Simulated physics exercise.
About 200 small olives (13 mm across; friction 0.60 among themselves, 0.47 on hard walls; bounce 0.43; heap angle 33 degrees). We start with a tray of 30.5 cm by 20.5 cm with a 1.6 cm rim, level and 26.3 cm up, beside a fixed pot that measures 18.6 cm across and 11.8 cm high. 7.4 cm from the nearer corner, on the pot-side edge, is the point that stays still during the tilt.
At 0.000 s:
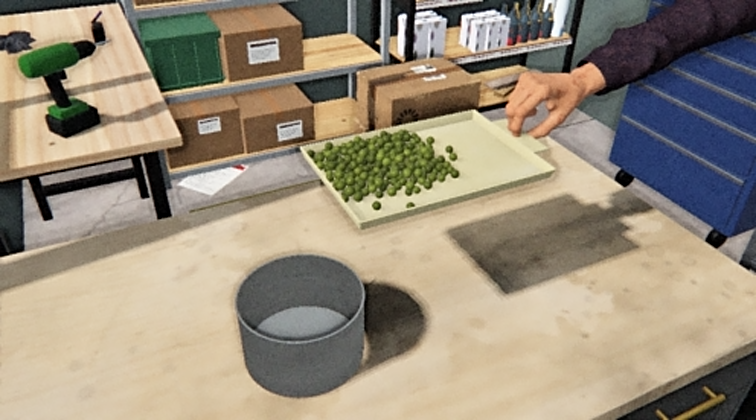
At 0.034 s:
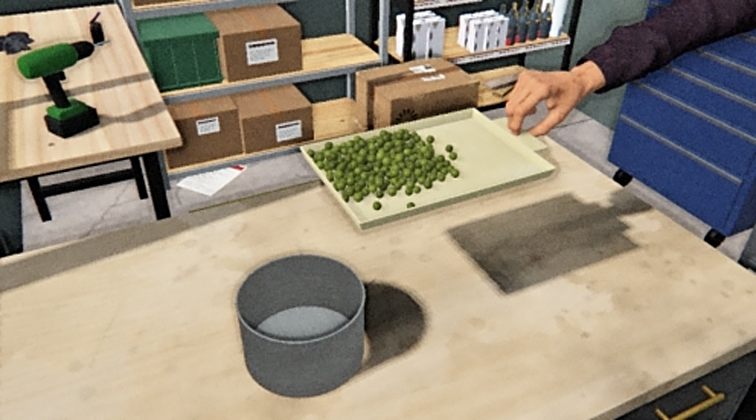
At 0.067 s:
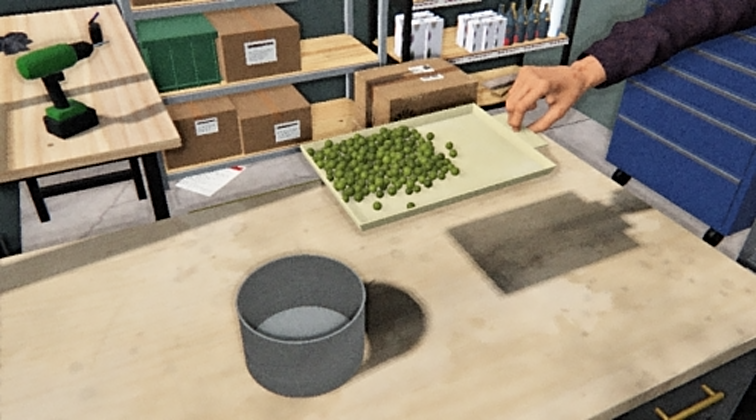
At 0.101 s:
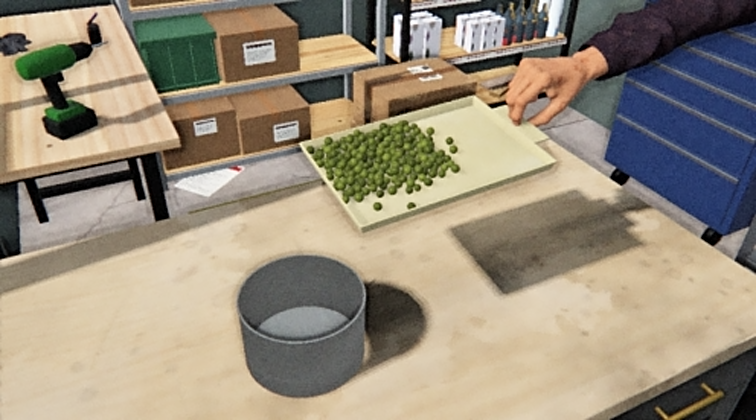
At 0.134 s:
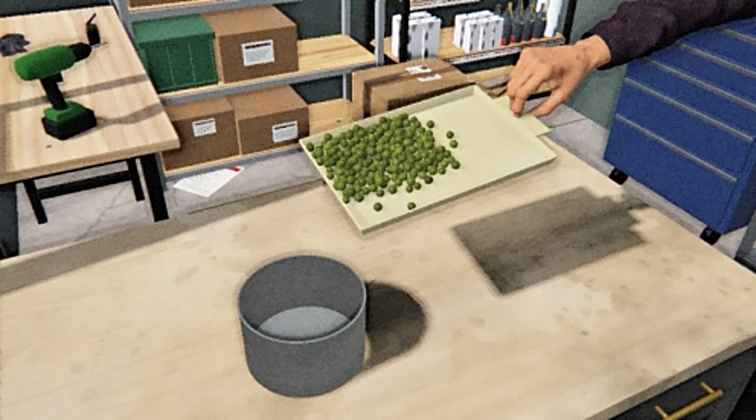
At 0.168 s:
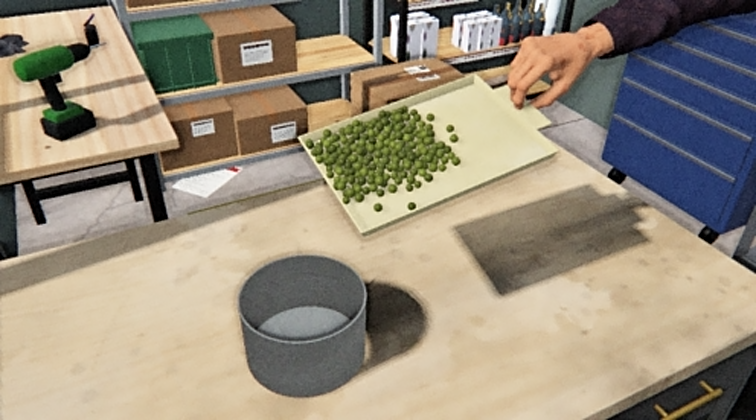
A cream tray heaped with small green olives is held above a pale wooden workbench in a workshop, seen from a raised, steady viewpoint. A hand in a dark purple sleeve grips its right end, while an empty grey pot stands below, with cardboard boxes, a green drill and blue drawers behind. The hand tilts the tray slightly, its far right side rising, and the olives stay heaped.
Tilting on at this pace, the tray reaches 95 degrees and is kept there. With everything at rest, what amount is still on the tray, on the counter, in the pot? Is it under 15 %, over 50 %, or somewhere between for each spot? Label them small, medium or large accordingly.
Tray - small, counter - large, pot - medium.
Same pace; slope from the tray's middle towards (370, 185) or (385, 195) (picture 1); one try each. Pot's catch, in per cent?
The share comes to roughly 80 in a hundred, then roughly 80 in a hundred.
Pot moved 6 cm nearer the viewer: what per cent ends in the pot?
Share in pot: Approx. 75 %.
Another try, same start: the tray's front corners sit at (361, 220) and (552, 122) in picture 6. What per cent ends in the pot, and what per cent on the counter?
In the pot: 70 per cent; on the counter: 30 per cent.
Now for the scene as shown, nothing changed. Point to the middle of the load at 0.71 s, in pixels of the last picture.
The middle of the load should be near (370, 222) then.
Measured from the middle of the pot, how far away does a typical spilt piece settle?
Roughly 18 cm from the centre.
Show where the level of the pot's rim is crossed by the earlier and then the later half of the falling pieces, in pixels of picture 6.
Near (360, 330) at first, near (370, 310) afterwards.
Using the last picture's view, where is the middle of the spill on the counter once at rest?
You'll find it at about pixel (387, 398).
Then, at 0.50 s, tilt 54 degrees; the tray holds 100 %, the pot 0 %.
Then, at 0.71 s, tilt 80 degrees; the tray holds 65 %, the pot 10 %.
After 1.05 s, tilt 95 degrees; the tray holds 0 %, the pot 35 %.
In the end, at 2.1 s, tray 0 %, counter 65 %, pot 35 %.
